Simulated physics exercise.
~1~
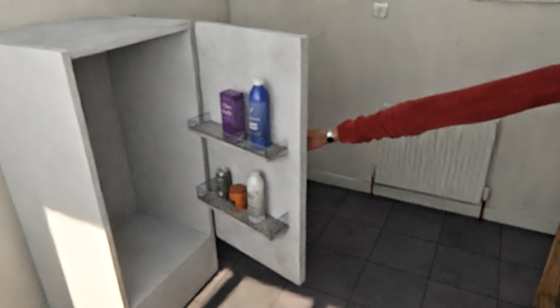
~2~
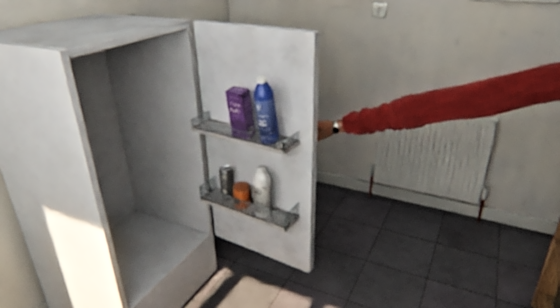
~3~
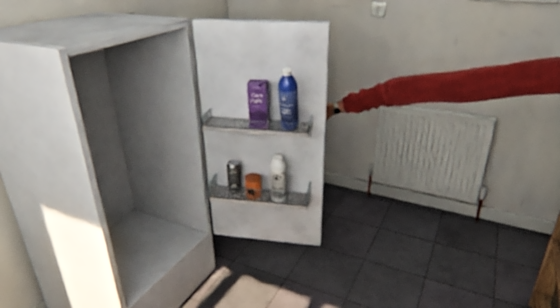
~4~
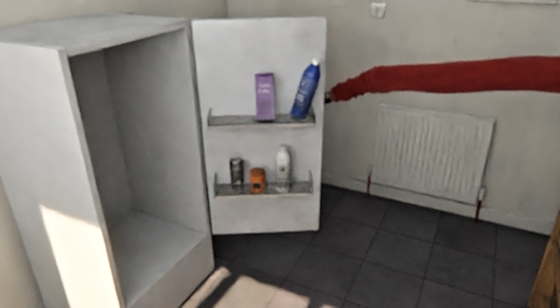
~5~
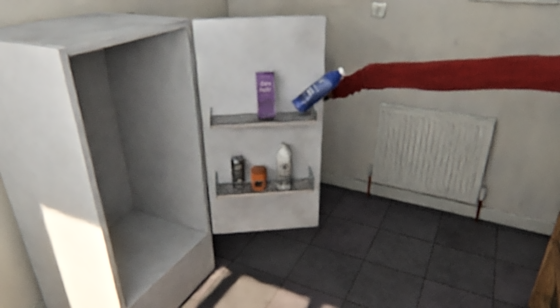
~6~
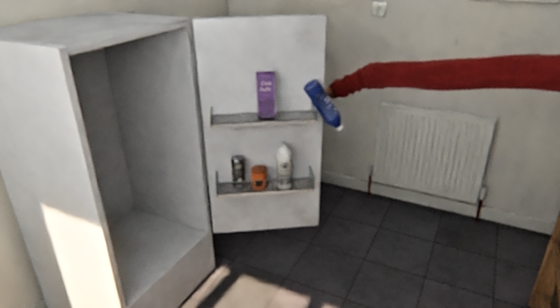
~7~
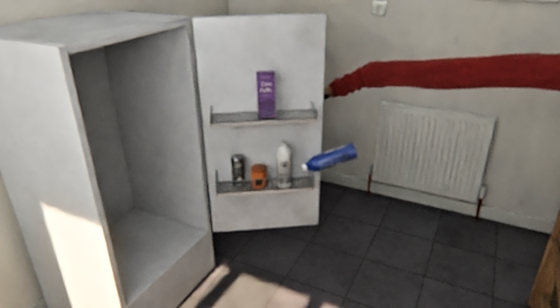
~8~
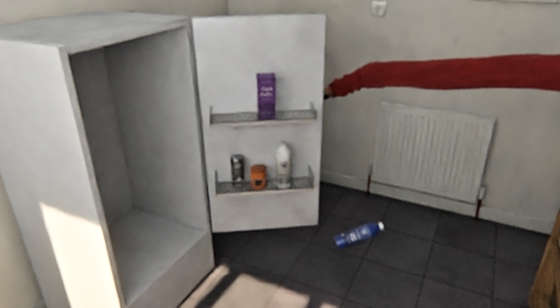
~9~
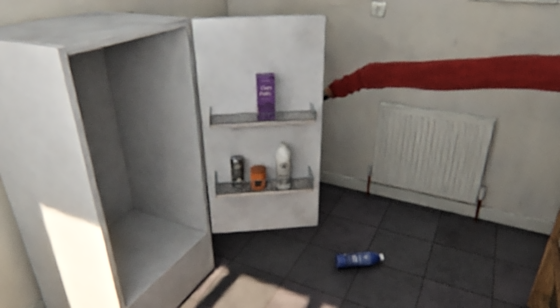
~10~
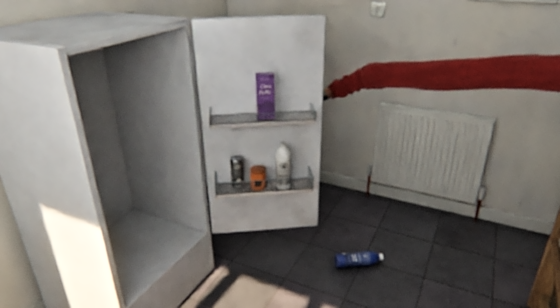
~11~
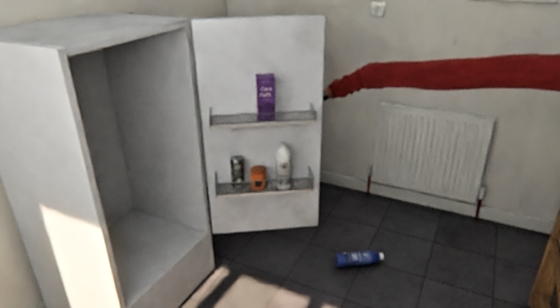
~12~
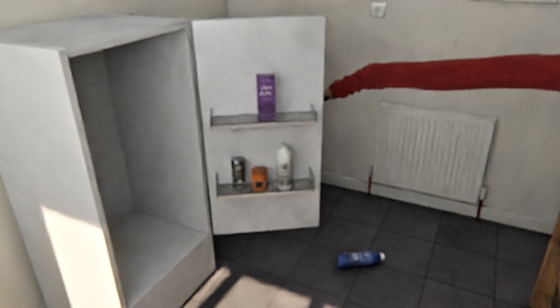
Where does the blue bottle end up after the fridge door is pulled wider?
The blue bottle falls out of the door rack and ends up lying on its side on the dark tiled floor.
